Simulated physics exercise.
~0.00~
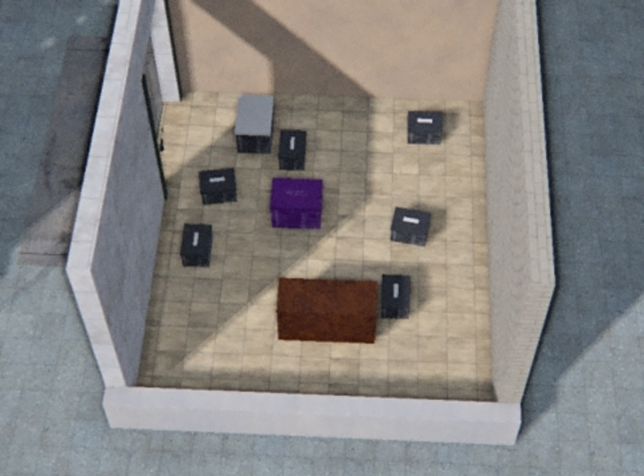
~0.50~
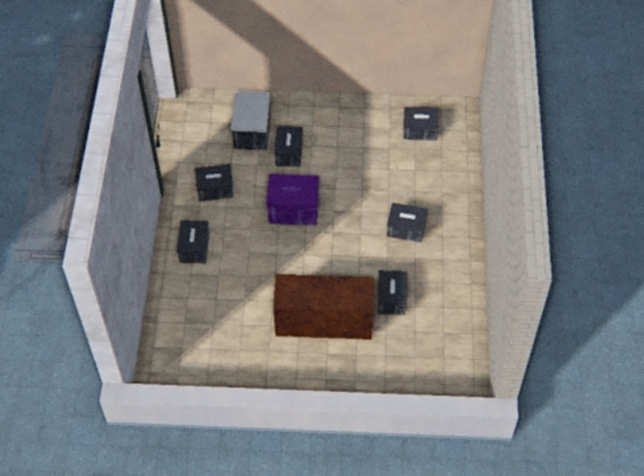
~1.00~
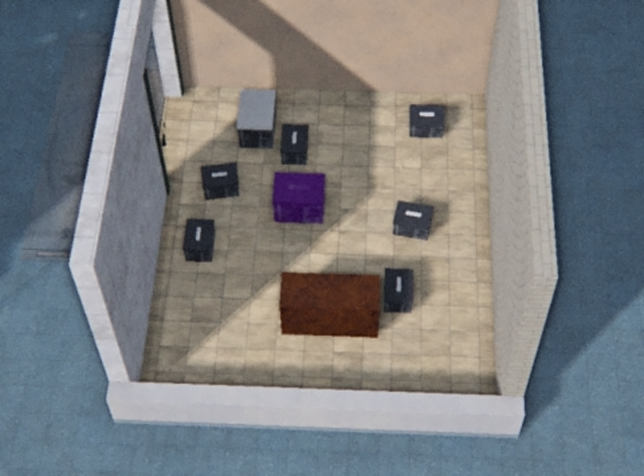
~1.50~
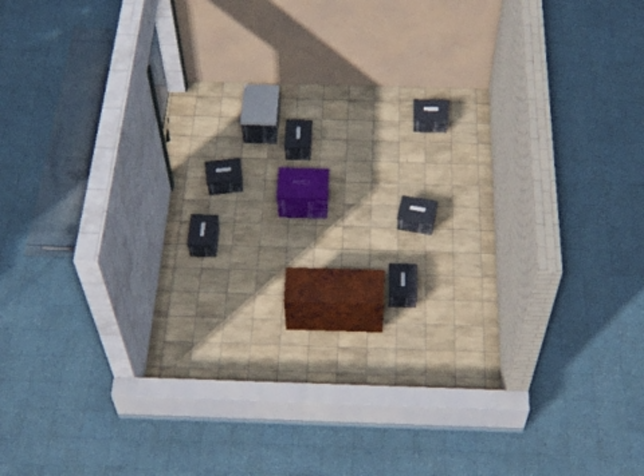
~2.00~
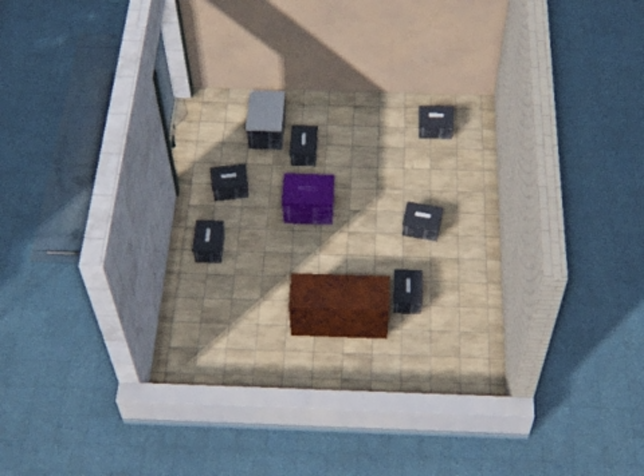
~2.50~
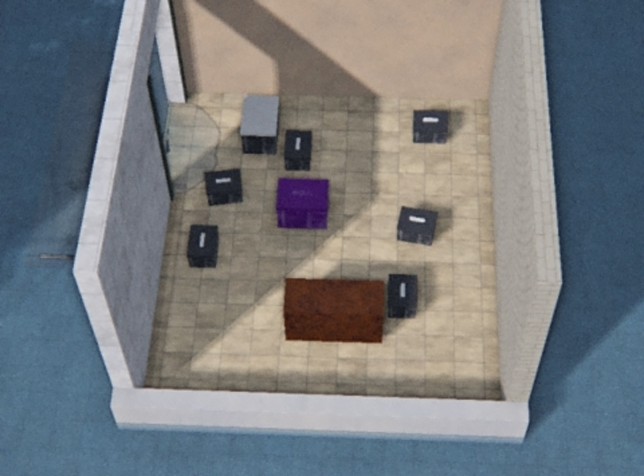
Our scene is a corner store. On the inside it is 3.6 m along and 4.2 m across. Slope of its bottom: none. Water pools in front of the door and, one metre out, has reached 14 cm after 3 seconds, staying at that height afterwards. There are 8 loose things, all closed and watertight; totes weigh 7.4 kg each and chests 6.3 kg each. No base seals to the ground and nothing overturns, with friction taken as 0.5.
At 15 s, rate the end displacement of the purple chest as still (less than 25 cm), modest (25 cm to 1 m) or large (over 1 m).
Modest.
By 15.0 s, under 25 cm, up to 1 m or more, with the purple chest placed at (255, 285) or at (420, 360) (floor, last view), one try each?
Try one: Moderate displacement; try two: Large displacement.
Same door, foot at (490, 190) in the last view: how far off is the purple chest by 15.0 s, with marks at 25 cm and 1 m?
Then the purple chest travels far.
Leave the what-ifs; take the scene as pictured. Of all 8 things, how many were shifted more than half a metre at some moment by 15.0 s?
The count comes to 6.
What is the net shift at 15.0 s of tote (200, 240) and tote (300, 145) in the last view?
Shifts: 30 cm / 300 cm.
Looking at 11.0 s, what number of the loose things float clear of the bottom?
Count: 6.
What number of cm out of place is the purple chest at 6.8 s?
Roughly 40 cm by then.
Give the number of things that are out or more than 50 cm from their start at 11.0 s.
My count gives 6.
After 3.5 s the purple chest is near (303, 193), 0.0 m from its start, aground; 0 afloat.
After 6.8 s the purple chest is near (304, 226), 0.4 m from its start, aground; 2 afloat.
After 11.0 s the purple chest is near (302, 232), 0.5 m from its start, afloat; 6 afloat.
After 15.0 s the purple chest is near (299, 224), 0.4 m from its start, afloat; 8 afloat.
